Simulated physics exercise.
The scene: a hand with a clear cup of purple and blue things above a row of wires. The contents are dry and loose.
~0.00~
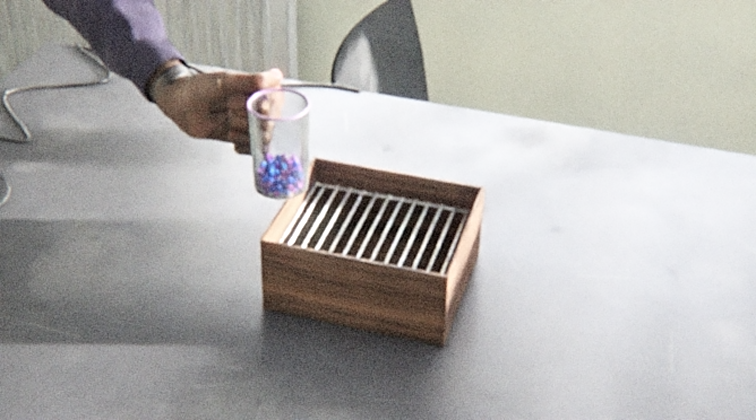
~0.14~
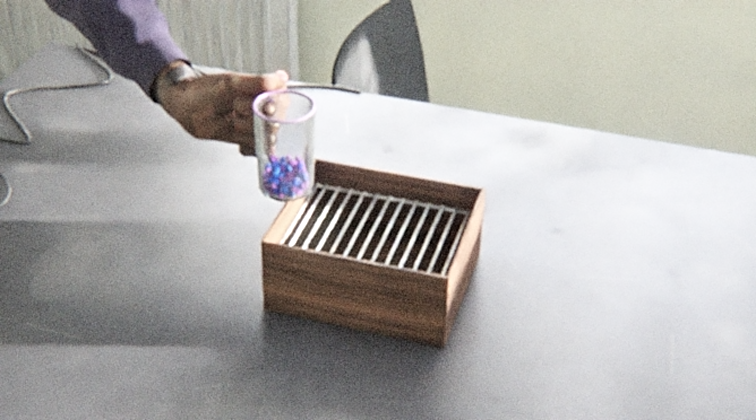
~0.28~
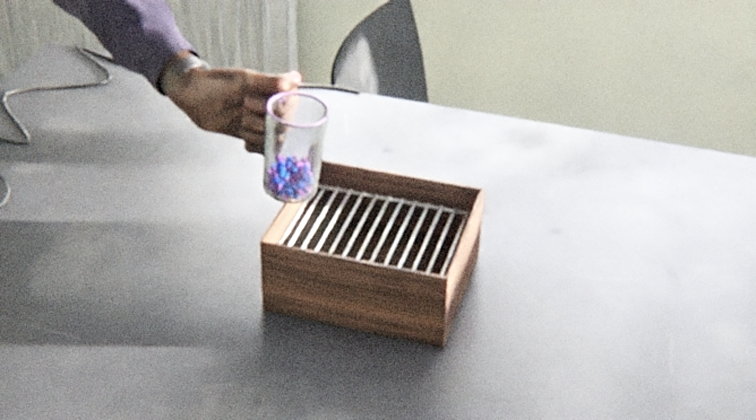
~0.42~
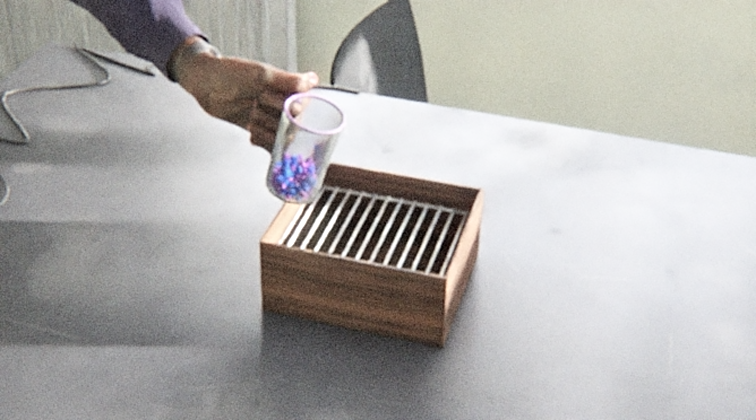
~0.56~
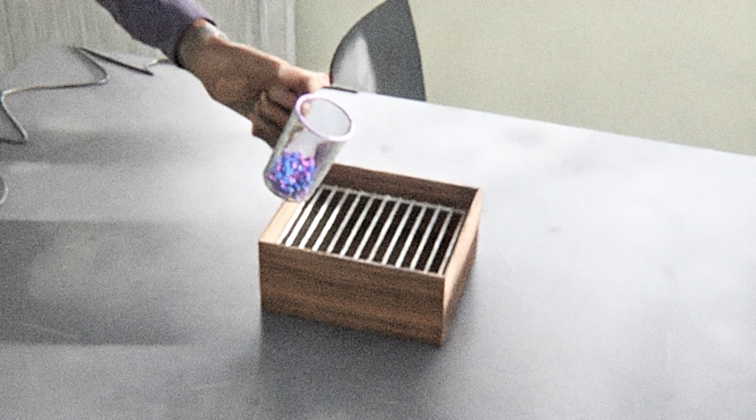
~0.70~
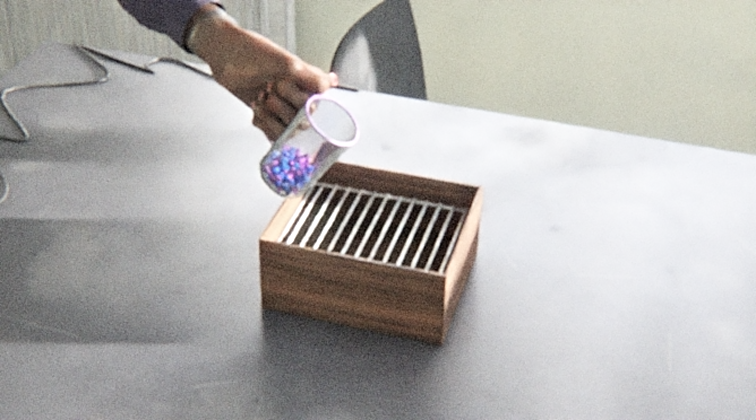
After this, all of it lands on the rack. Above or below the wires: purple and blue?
The purple pieces drop through; the blue pieces drop through.
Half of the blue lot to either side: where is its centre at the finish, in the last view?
Roughly at (385, 288).
After 1.27 s, purple ones, all in the cup; blue ones, all in the cup.
After 1.77 s, purple ones, nearly all in the cup, a stray few on or over the wires; blue ones, most in the cup, a small part on or over the wires.
After 2.20 s, purple ones, about a quarter on or over the wires, most under the rack; blue ones, a small part on or over the wires, most under the rack.
By the end (3.3 s), purple ones, all under the rack; blue ones, a small part on the wires, nearly all under the rack.
